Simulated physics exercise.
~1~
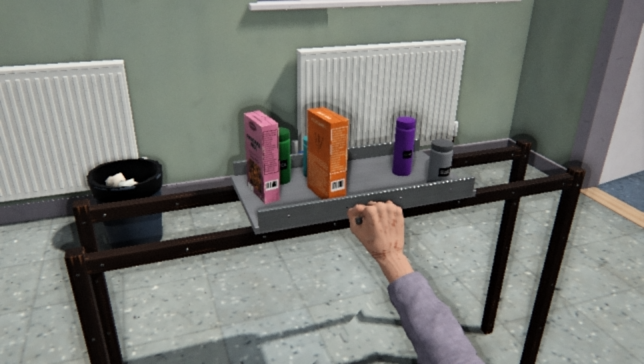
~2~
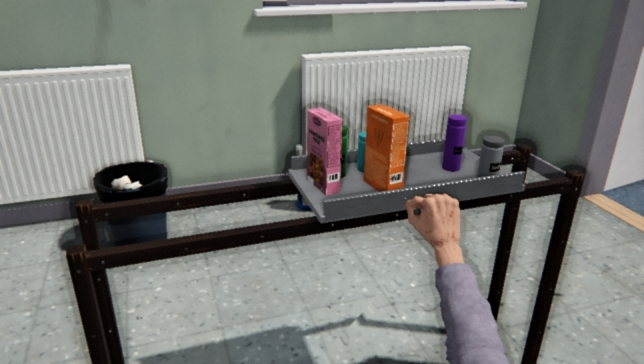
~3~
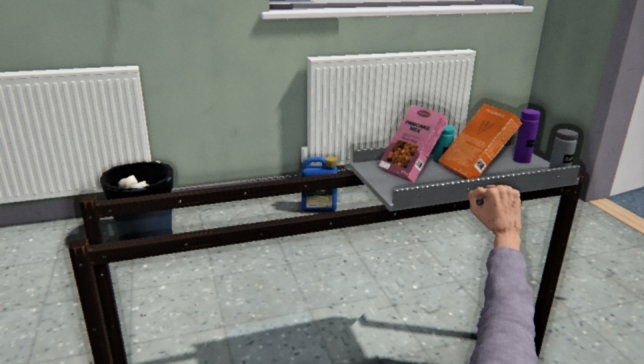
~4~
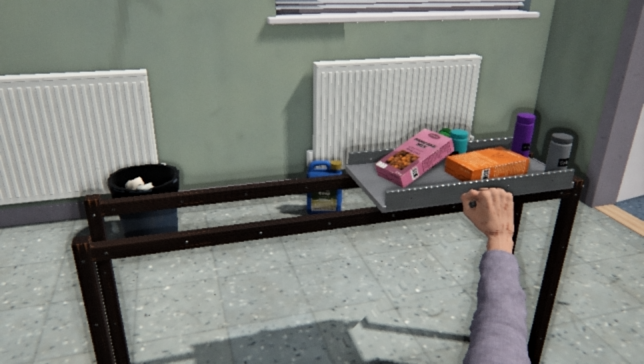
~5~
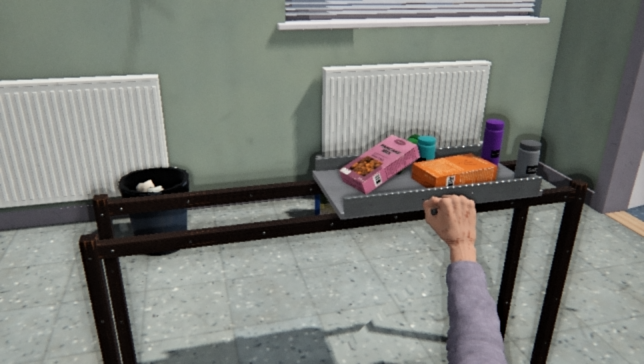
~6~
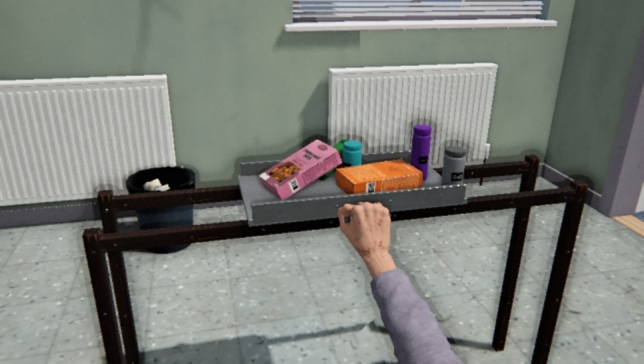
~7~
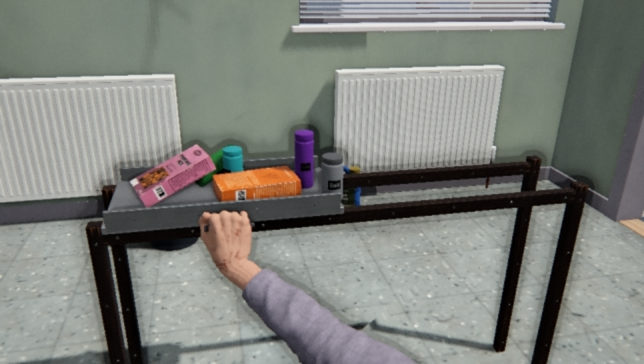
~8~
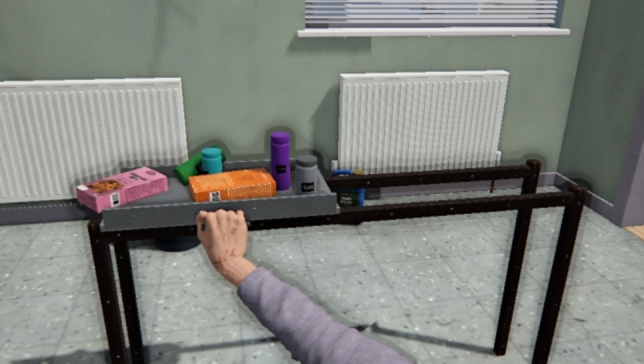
A tray slides right then left by a hand, leaving two boxes and a green container toppled.
